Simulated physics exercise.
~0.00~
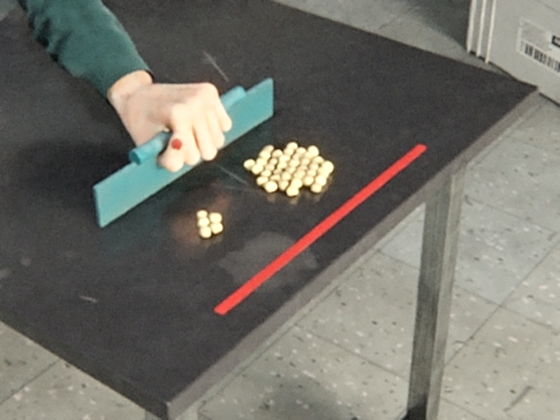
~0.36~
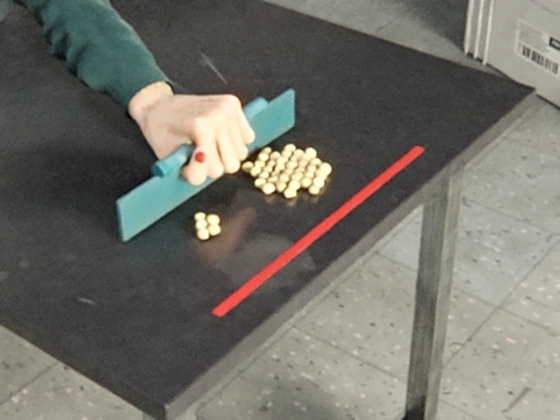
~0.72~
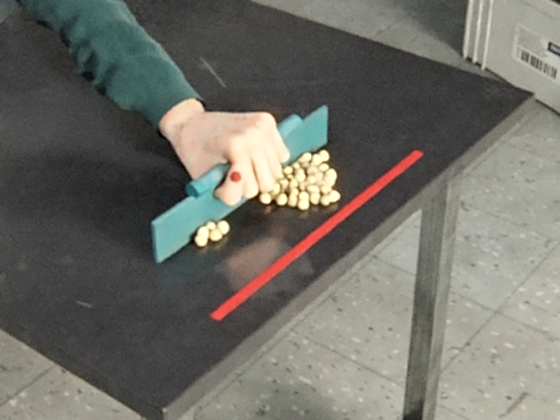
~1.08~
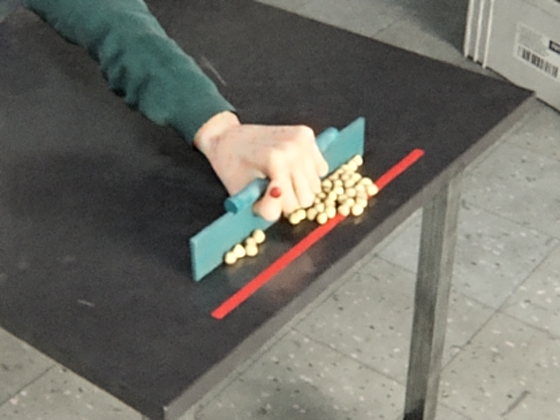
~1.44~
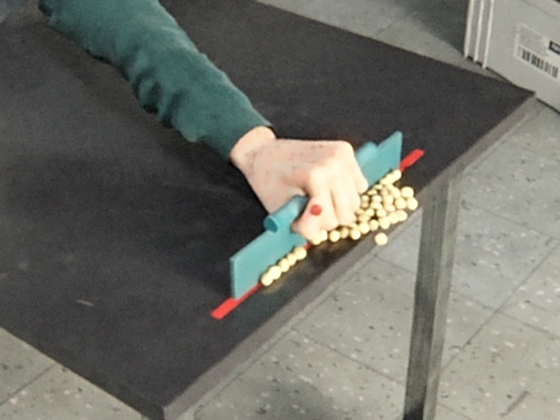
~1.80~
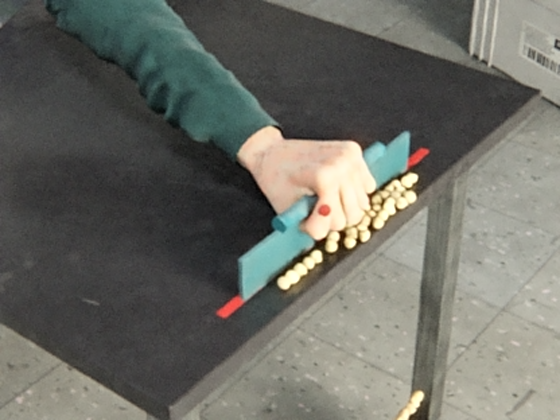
A hand in a green sleeve pushed two small groups of yellowish beads across a dark table with a teal scraper, stopping at the red tape; the smaller group stayed on the table, while some of the larger one spilled over the edge.
